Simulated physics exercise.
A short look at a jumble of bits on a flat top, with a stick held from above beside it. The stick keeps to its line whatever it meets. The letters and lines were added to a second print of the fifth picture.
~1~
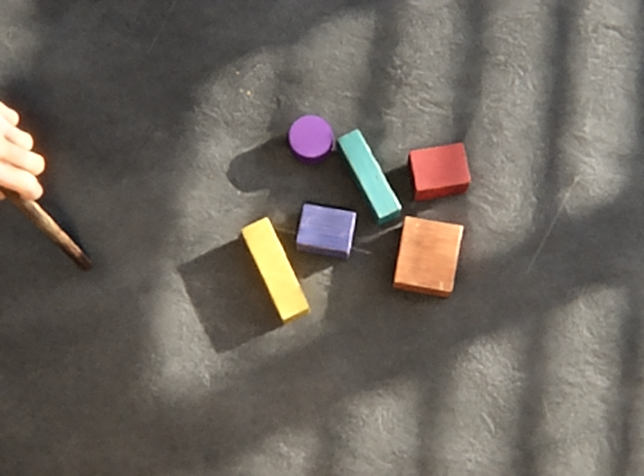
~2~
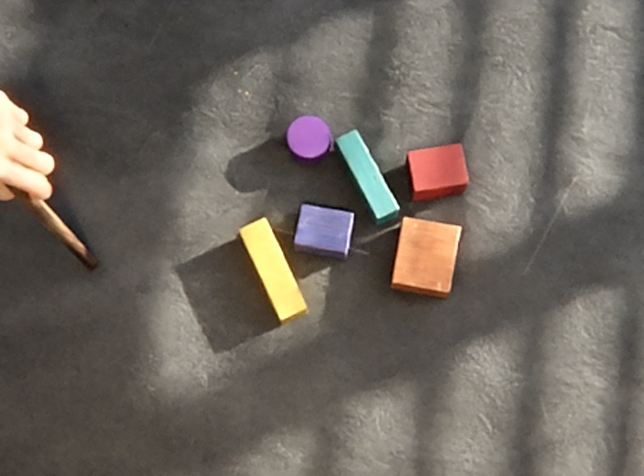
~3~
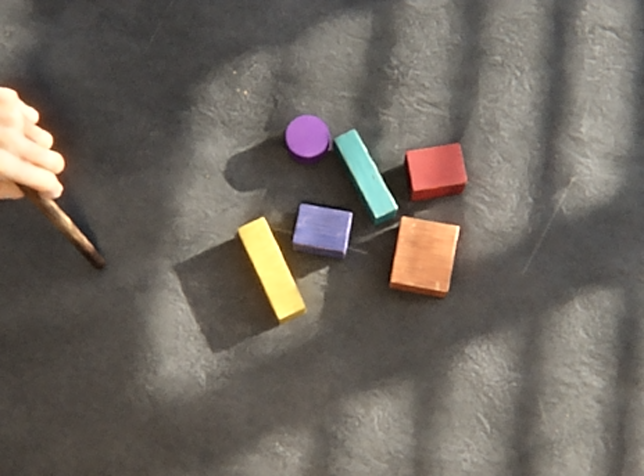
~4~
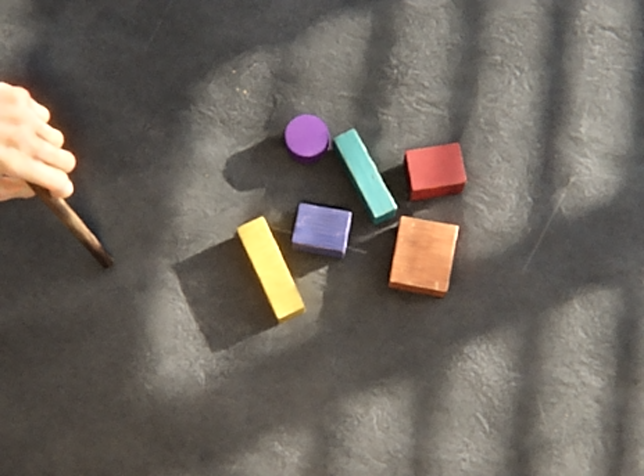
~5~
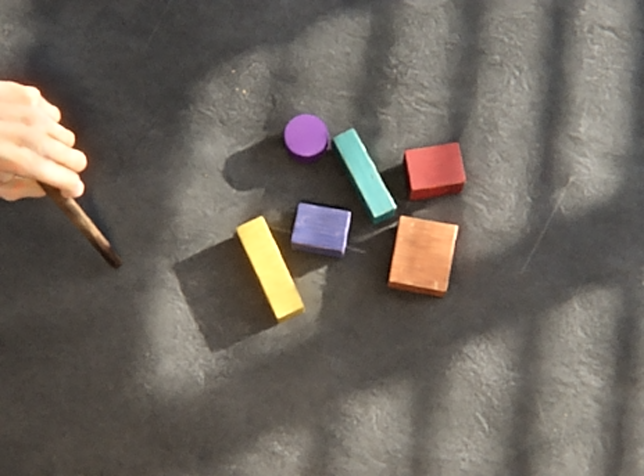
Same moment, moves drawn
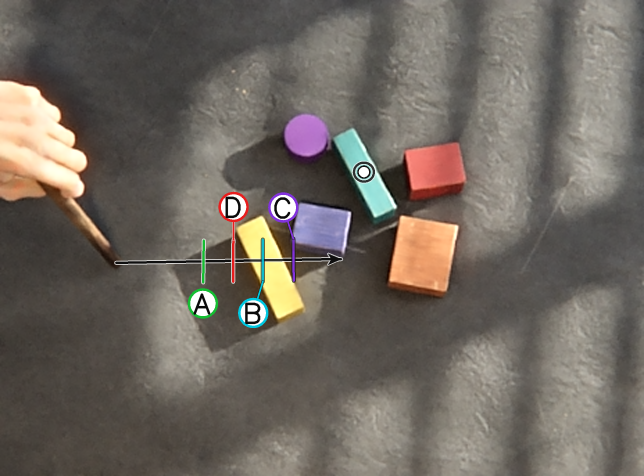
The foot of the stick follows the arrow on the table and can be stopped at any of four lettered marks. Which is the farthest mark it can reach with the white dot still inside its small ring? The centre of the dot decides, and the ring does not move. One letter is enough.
Up to mark C.
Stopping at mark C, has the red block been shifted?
No.
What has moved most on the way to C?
The yellow bar.
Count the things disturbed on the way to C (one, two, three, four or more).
In all, two.
On the marked copy, A at (204, 262); B at (263, 260); C at (294, 260); D at (233, 260); the arrow from (116, 263) to (341, 259); the white dot at (364, 172).
With C. Early on, foot of the stick (181, 263).
Further on, foot of the stick (246, 261).
At the end, foot of the stick (294, 260); yellow bar (317, 266); blue block (350, 230); the dot is still in its ring.
As for the rest, A keeps the dot in but is short; B keeps the dot in but is short; D keeps the dot in but is short.
